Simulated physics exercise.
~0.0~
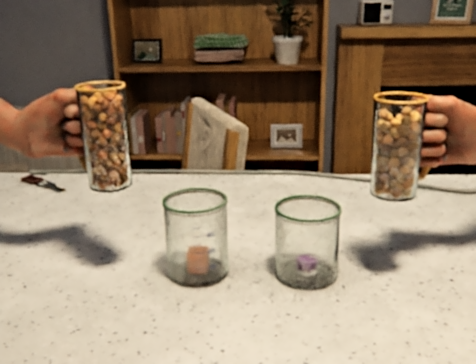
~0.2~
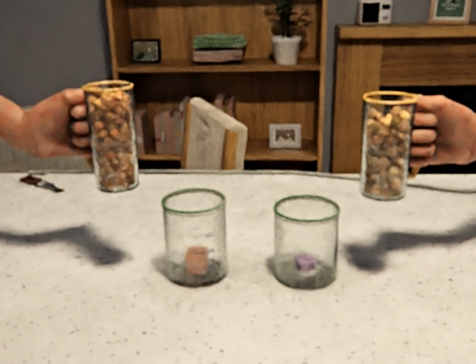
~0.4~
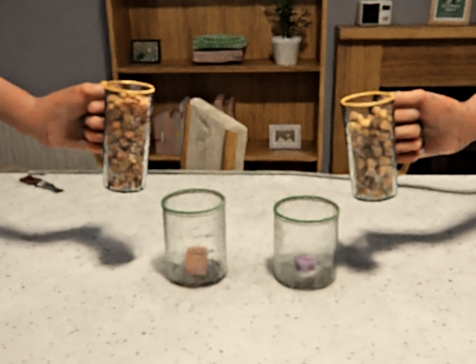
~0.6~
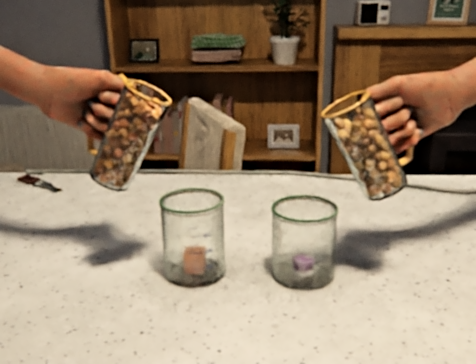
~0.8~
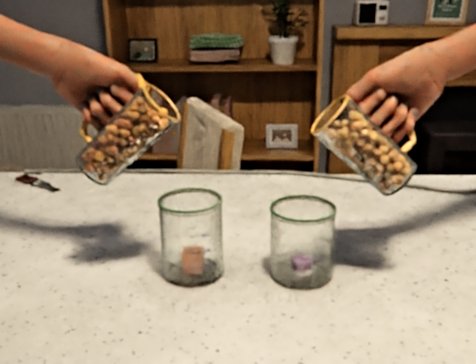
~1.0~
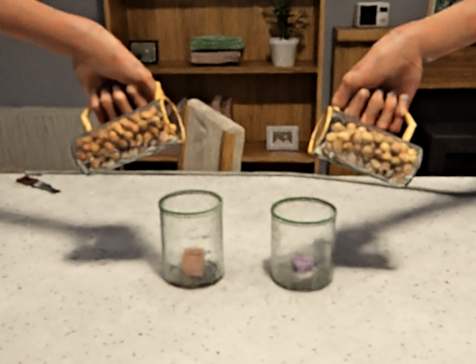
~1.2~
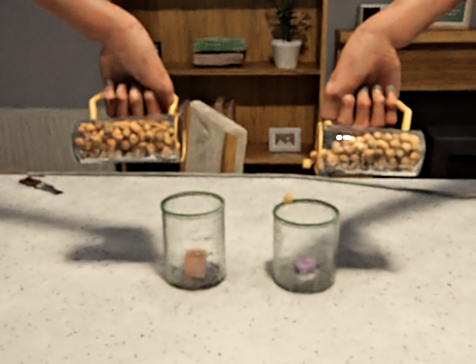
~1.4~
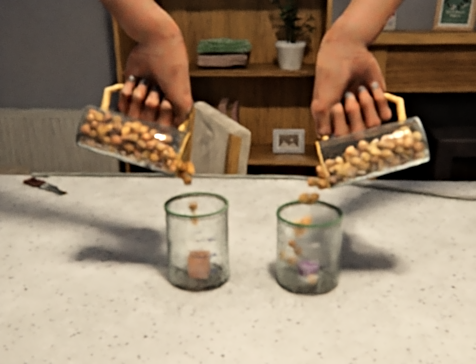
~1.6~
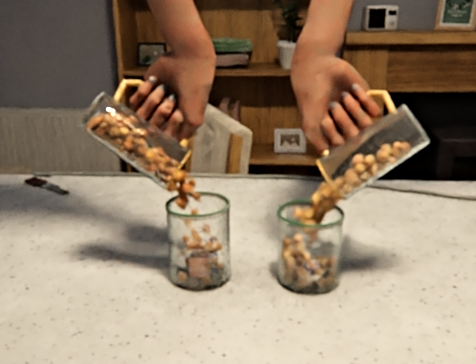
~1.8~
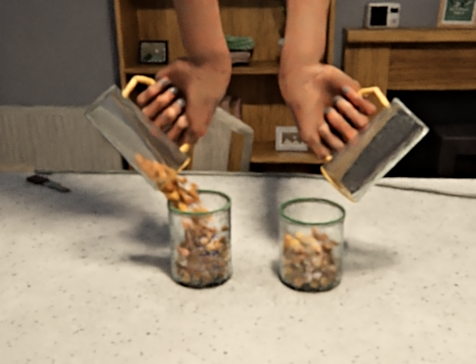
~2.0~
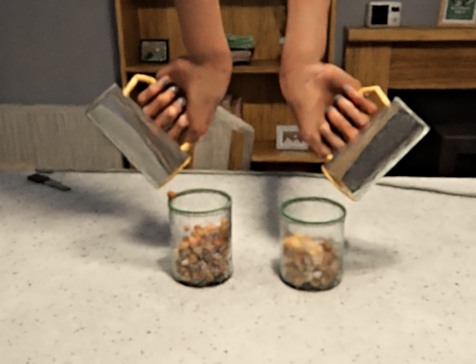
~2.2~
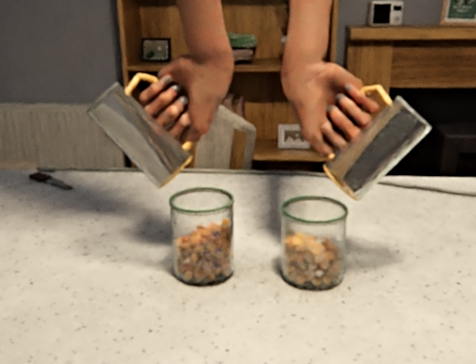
Two hands hold yellow-rimmed glass mugs full of tan and brown nut-like pieces above a speckled white table, seen from the front by a slightly swaying camera. Between them stand two clear green-rimmed glasses, the left holding a small orange-pink block and the right a small purple object, with wooden shelves behind. The hands move inward and tip the mugs onto their sides. The right mug begins spilling first, then both pour, and the right one empties before the left. Finally both mugs hang tipped and empty, and the pieces cover both objects, standing slightly higher in the left glass.
